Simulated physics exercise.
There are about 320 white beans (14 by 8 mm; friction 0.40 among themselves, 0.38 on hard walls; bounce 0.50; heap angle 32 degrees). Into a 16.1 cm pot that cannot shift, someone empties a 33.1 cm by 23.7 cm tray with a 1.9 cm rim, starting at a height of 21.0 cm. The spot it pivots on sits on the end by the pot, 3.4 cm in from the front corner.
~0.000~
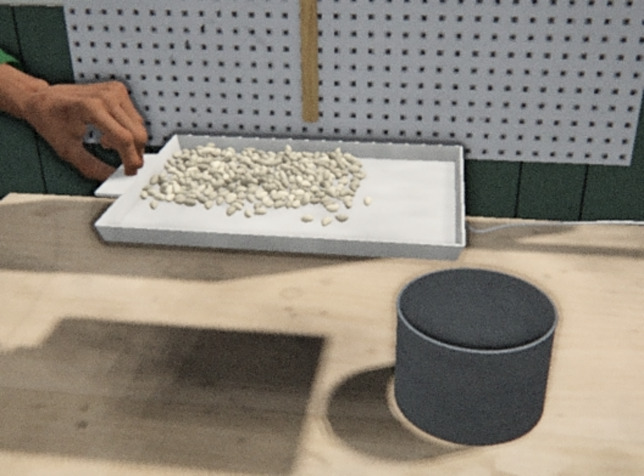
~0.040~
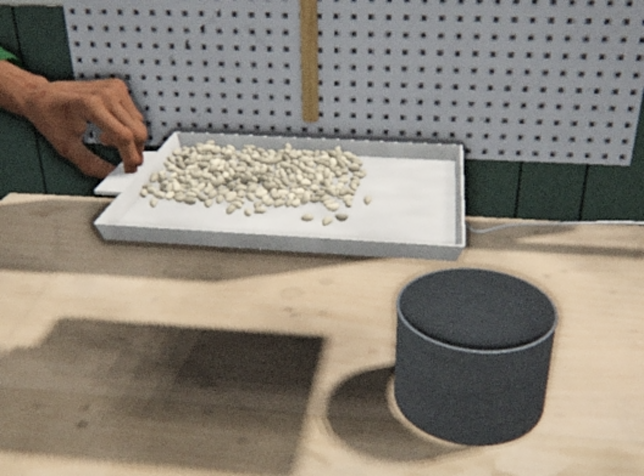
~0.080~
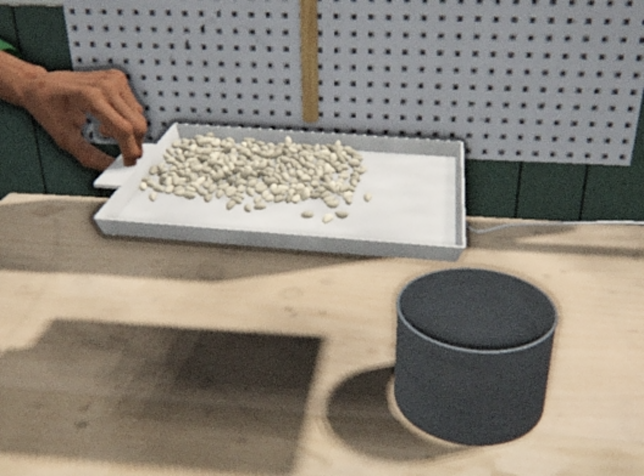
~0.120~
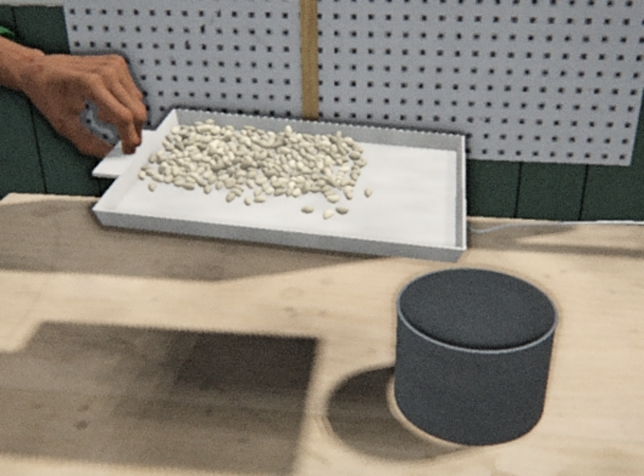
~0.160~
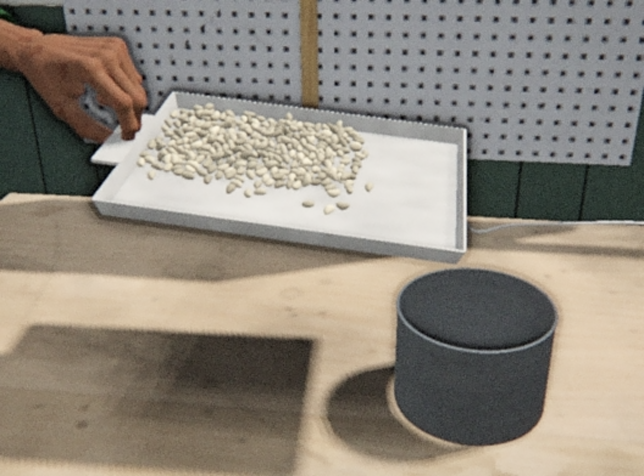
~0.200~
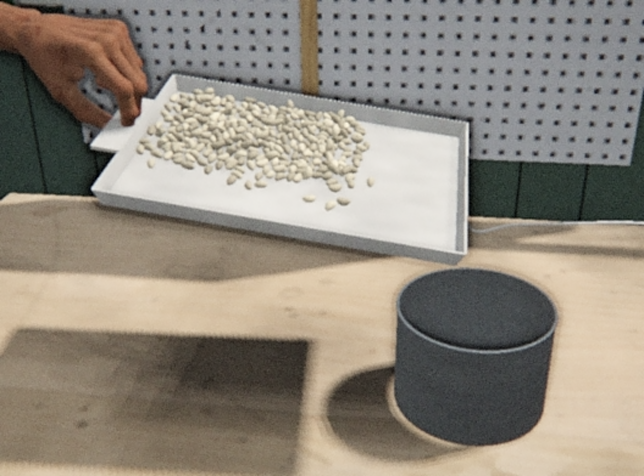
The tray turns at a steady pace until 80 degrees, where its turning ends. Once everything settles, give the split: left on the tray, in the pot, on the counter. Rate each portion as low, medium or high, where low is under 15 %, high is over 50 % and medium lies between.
Tray low, pot low, counter high.
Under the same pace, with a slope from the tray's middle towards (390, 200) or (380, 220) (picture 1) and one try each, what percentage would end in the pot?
Near 25 and 25 percent, in that order.
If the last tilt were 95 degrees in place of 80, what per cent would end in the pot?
About 5 in a hundred would end up in the pot.
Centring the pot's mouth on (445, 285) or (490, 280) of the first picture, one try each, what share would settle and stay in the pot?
First try about 0 per cent, second try about 0 per cent.
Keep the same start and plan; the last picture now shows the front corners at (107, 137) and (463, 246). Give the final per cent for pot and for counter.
You'd end with pot at 15 and counter at 80.
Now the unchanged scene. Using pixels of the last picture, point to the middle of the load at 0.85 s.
The middle of the load should be near (456, 277) then.
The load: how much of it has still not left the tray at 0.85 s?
About 50% of the load.
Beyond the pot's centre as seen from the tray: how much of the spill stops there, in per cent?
I reckon around 80 per cent.
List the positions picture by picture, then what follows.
The first frame shows tray tilt 0 degrees, front corners at (103, 223) and (458, 242); middle of the pieces at (257, 175); pot at (476, 306).
The second frame shows tray tilt 1 degrees, front corners at (103, 221) and (458, 243); middle of the pieces at (257, 173).
The third frame shows tray tilt 2 degrees, front corners at (102, 216) and (458, 244); middle of the pieces at (257, 167).
The fourth frame shows tray tilt 5 degrees, front corners at (102, 207) and (459, 245), lowest corner right front; middle of the pieces at (257, 158).
The fifth frame shows tray tilt 8 degrees, front corners at (101, 197) and (459, 247), lowest corner right front; middle of the pieces at (257, 147).
The sixth frame shows tray tilt 12 degrees, front corners at (100, 187) and (460, 249), lowest corner right front; middle of the pieces at (258, 135); pot at (476, 306). The tray's pace is about 85 degrees a second.
After 0.59 s, tilt 45 degrees; the tray holds 100 %, the pot 0 %.
Then, at 0.85 s, tilt 67 degrees; the tray holds 50 %, the pot 0 %.
Then, at 1.22 s, tilt 80 degrees; the tray holds 5 %, the pot 0 %.
At rest (2.5 s), tray 0 %, pot 5 %, counter 95 %.
